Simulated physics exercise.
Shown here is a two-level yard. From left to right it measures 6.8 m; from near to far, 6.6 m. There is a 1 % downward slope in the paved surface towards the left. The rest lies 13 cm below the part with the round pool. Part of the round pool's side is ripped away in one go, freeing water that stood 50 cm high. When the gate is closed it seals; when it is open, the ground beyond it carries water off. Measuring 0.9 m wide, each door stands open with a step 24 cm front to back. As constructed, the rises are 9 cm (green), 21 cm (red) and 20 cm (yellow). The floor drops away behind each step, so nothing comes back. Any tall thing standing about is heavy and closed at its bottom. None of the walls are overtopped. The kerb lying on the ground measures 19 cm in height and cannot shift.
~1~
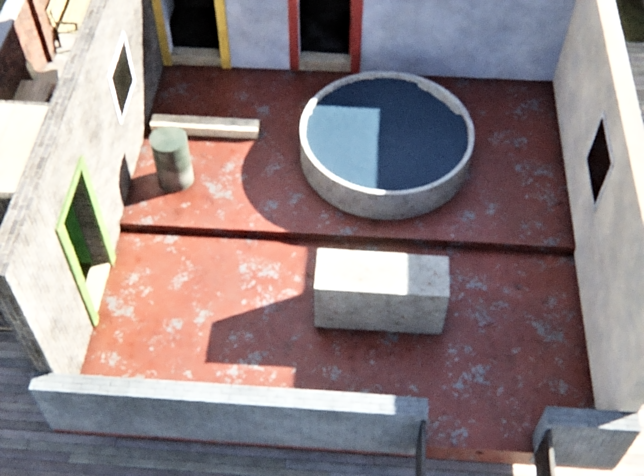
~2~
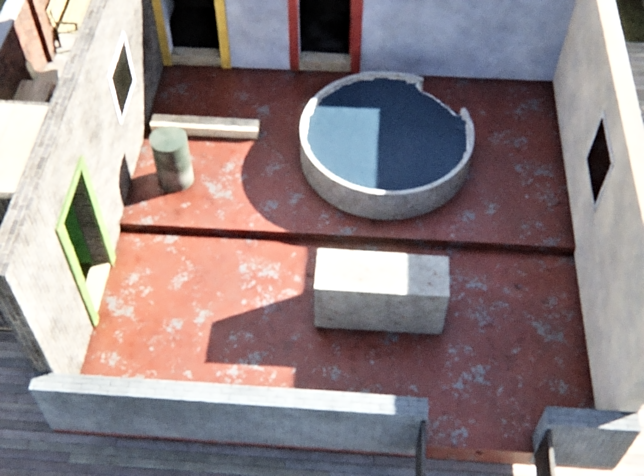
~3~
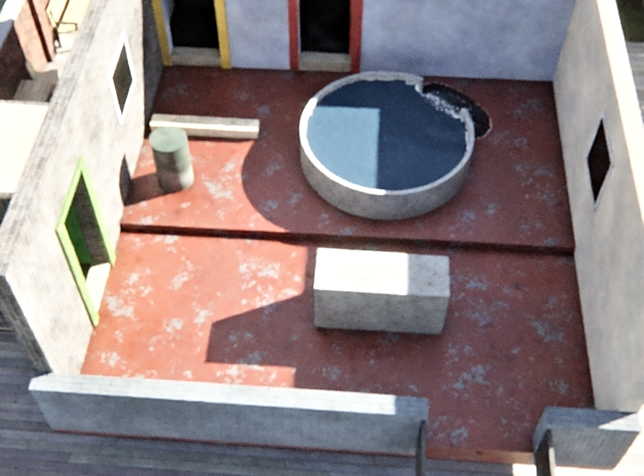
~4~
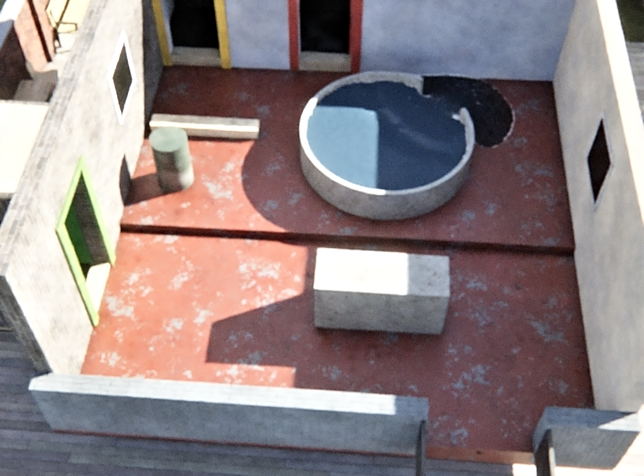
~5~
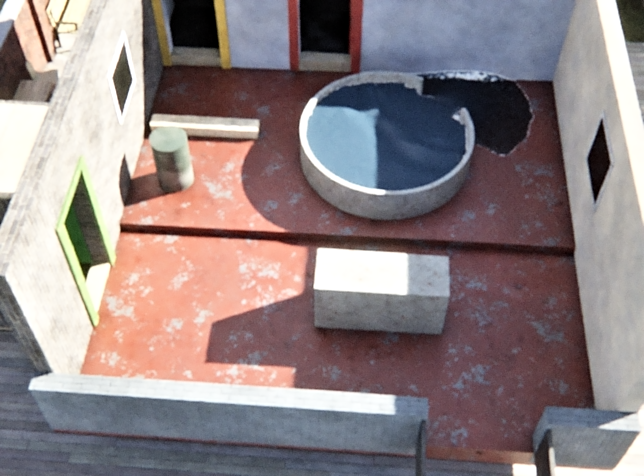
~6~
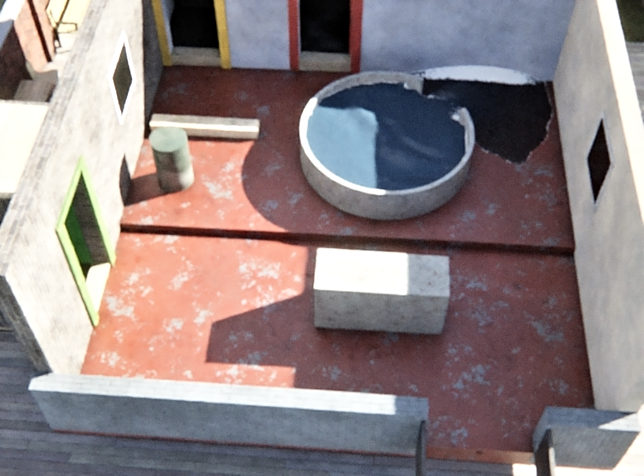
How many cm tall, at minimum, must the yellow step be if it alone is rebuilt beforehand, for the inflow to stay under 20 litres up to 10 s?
Around 6.5 cm at the least.
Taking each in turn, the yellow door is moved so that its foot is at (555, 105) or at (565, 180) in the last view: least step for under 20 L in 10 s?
In turn: About 31 cm, about 6.5 cm.
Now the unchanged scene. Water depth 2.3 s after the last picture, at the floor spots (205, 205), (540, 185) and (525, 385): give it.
Roughly 0, 7 and 0 cm, in turn.
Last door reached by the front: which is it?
The last one is the green door.
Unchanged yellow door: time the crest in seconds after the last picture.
I'd say near 7.0 seconds.
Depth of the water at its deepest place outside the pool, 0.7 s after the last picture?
41 cm.
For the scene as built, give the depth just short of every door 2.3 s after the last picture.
In cm - green: 0, red: 2, yellow: 0.
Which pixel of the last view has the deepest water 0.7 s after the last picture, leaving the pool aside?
Near (547, 92).
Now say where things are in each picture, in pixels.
The first frame shows the round pool at (387, 133) is whole and still, 50 cm deep; the yellow door at (190, 19) is dry.
In the second frame, the gap is on the far side, the front 0.3 m out at a hidden place; the back of the round pool holds 50 cm.
In the third frame, the front is at (459, 95), 0.7 m from the gap on the far side; 0.7 m2 of floor is wet, 50 cm left at the back.
In the fourth frame, water pours out on the far side and has run 1.2 m, to (487, 87); about 5 cm deep outside, 50 cm at the back.
In the fifth frame, the gap is on the far side, the front 1.5 m out at (511, 83); the back of the round pool holds 50 cm.
In the sixth frame, the front is at (539, 82), 2.0 m from the gap on the far side; 2.7 m2 of floor is wet, 50 cm left at the back; the yellow door at (190, 19), 4.4 m from the gap, is still 3.4 m from the nearest water.
Then, 0.7 s after the last picture water covers 10 % of the floor, deepest (41 cm) near (547, 92); it has not reached the yellow door.
Then, 2.3 s after the last picture water covers 30 % of the floor, deepest (30 cm) near (525, 84); it has not reached the yellow door.
Then, 9.3 s after the last picture water covers 80 % of the floor, deepest (12 cm) near (463, 95); 9 cm at the yellow door, 0 litres in over its 20 cm step.
At the yellow door as built, the water peaked near 10 cm, 7.1 s after the last picture.
Run again over the same 10 s with other heights there, 34 litres in over 5 cm, 15 litres over 7 cm. The limit of 20 litres is kept from about 6.5 cm up.
